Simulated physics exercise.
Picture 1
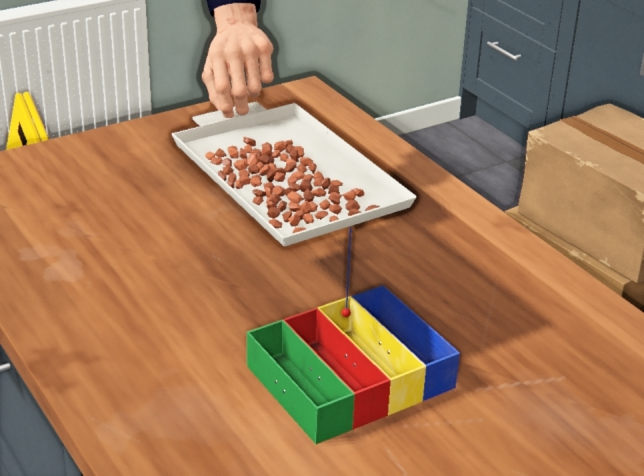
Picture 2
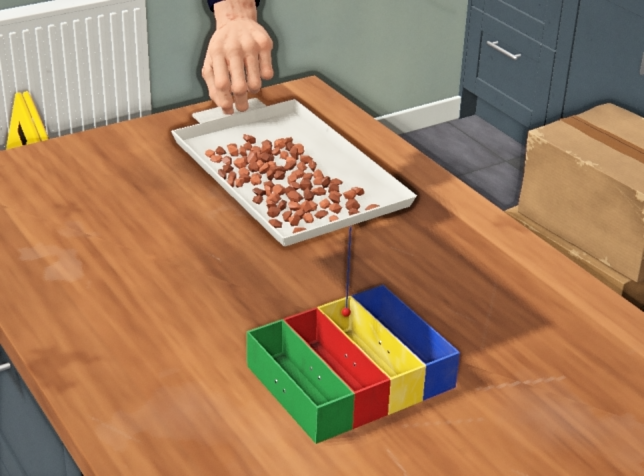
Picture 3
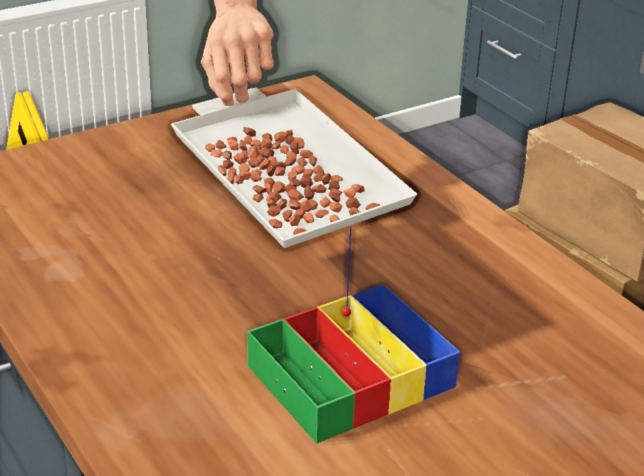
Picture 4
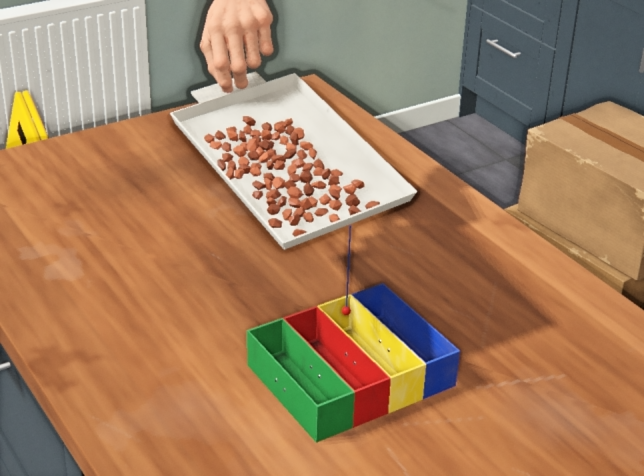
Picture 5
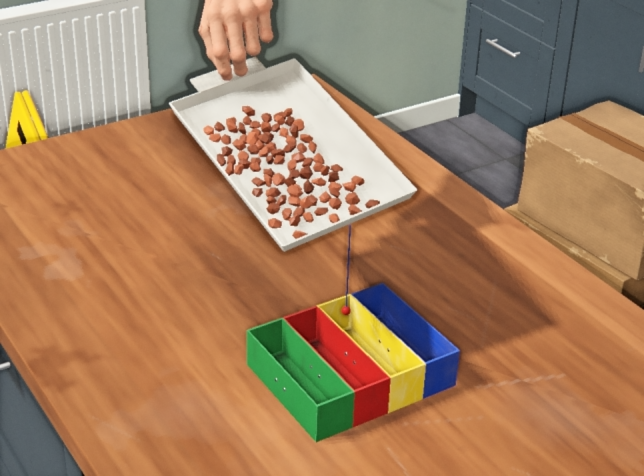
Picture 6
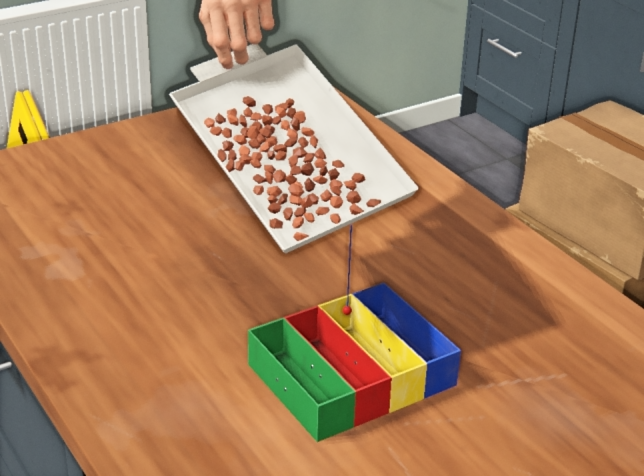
A hand grips the far end of a white tray above a wooden table, seen from above in a room with a radiator and dark cupboards. Reddish-brown bits lie on the tray, a red bead hangs beneath its near edge, and below sits a box with green, red, yellow and blue cells. The hand gradually raises the far end, tilting the tray slightly leftward, while the camera stays still.
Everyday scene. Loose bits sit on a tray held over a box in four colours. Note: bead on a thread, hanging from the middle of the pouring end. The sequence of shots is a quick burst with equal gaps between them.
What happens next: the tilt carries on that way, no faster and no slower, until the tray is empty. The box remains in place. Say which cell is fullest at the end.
The green cell is fullest at the end.
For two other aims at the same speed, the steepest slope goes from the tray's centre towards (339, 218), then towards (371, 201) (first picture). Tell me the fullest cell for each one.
First aim: The red one. Second aim: The blue cell.
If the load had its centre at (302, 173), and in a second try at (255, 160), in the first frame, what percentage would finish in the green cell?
About 60 % and 50 %.
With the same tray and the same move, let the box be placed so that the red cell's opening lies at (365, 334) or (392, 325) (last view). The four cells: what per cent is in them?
It comes to about 20 per cent the first time and about 0 per cent the second.
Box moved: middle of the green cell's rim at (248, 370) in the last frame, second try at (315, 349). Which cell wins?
The first time the red cell comes out on top, the second time the cell in green.
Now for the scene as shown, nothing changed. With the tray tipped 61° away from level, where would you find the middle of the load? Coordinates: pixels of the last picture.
Somewhere near pixel (289, 183).
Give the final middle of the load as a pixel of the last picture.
Near (301, 390), more or less.
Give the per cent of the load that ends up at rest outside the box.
About 20 per cent.
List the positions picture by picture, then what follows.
In the first picture, corners of the pouring end at (285, 234) and (410, 196), level; middle of the load at (279, 177), bits of crushed brick; bead on its thread at (346, 313); green cell at (335, 415); red cell at (371, 401); yellow cell at (407, 387); blue cell at (441, 373).
In the second picture, corners of the pouring end at (285, 235) and (410, 195), level; middle of the load at (279, 176).
In the third picture, corners of the pouring end at (285, 236) and (411, 193), tipped barely, lowest at the left corner; middle of the load at (280, 172).
In the fourth picture, corners of the pouring end at (285, 239) and (411, 190), tipped a little, lowest at the left corner; middle of the load at (279, 165).
In the fifth picture, corners of the pouring end at (284, 242) and (411, 188), tipped a little, lowest at the left corner; middle of the load at (279, 160).
In the sixth picture, corners of the pouring end at (285, 244) and (412, 187), tipped clearly, lowest at the left corner; middle of the load at (281, 156); green cell at (336, 413); red cell at (372, 398); yellow cell at (408, 384); blue cell at (442, 371).
Soon after the last picture, tray tipped steeply; all on the tray.
A little later, tray tipped right over; a small part on the tray; about half in the green cell; about a quarter in the red cell; a stray few in the yellow cell; about a third falling or outside the box.
Later still, tray tipped past a quarter turn; about half in the green cell; about a quarter in the red cell; a stray few in the yellow cell; about a quarter falling or outside the box.
At rest, tray tipped past a quarter turn; about half in the green cell; about a quarter in the red cell; a stray few in the yellow cell; none in the blue cell; about a quarter outside the box.
